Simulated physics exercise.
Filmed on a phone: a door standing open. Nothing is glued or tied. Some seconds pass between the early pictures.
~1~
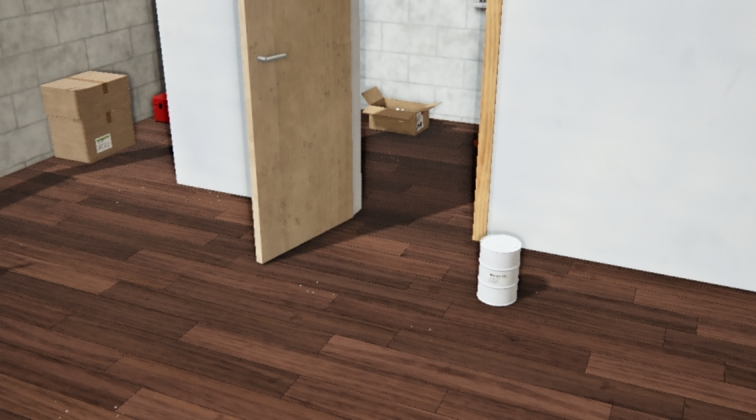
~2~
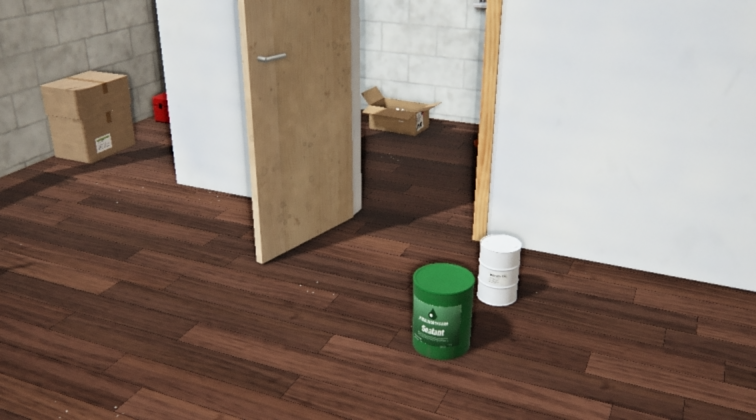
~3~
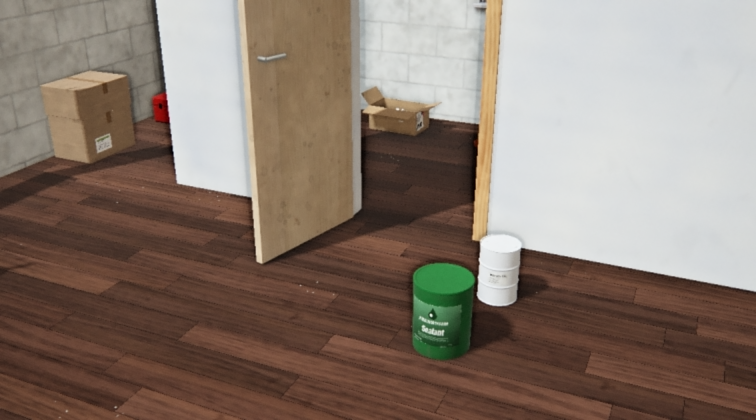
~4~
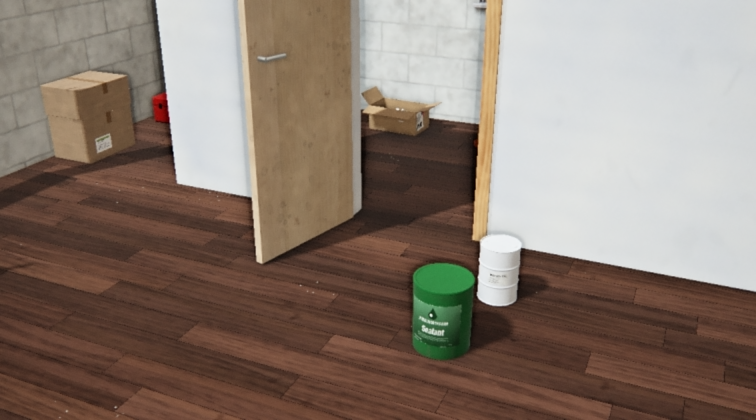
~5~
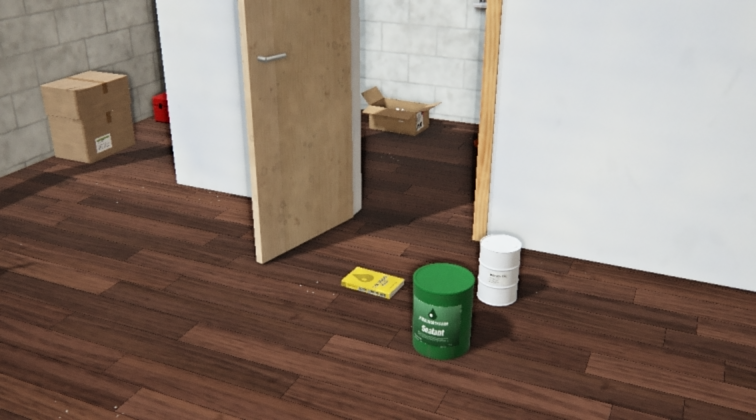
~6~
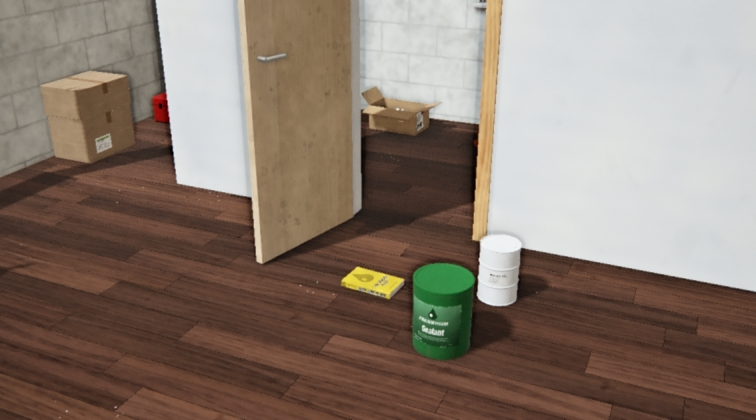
In a room with dark wooden flooring, a door stands wide open and still, with a white canister near the frame to its right. A green pail appears in front of the canister, and later a yellow book appears on the floor to the pail's left; nothing else moves.
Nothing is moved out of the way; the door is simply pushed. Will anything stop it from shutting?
It shuts.
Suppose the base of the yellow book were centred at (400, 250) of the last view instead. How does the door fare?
Then it stops short.
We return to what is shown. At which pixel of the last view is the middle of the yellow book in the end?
Near (408, 288).
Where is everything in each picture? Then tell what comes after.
In the first frame, door wide open and still; white canister (499, 270).
In the second frame, door wide open and still; white canister (499, 270); green pail (442, 311).
In the third frame, door wide open and still; white canister (499, 270); green pail (442, 311).
In the fourth frame, door wide open and still; white canister (499, 270); green pail (442, 311).
In the fifth frame, door wide open and still; white canister (499, 270); green pail (442, 311).
In the sixth frame, door wide open and still; yellow book (373, 282); white canister (499, 270).
Then, 0.60 s on from there, door at 83°.
Then, 1.00 s on from there, door at 55°; yellow book shifted a little near (397, 286).
Then, 1.10 s on from there, door at 47°; yellow book shifted about its own width near (406, 288).
Then, 1.50 s on from there, door at 16°; yellow book shifted about its own width near (408, 288).
In the end, door at 0°; moved from the start, yellow book; the other 2 unmoved. At the end, from the last picture's camera, yellow book near (408, 288).
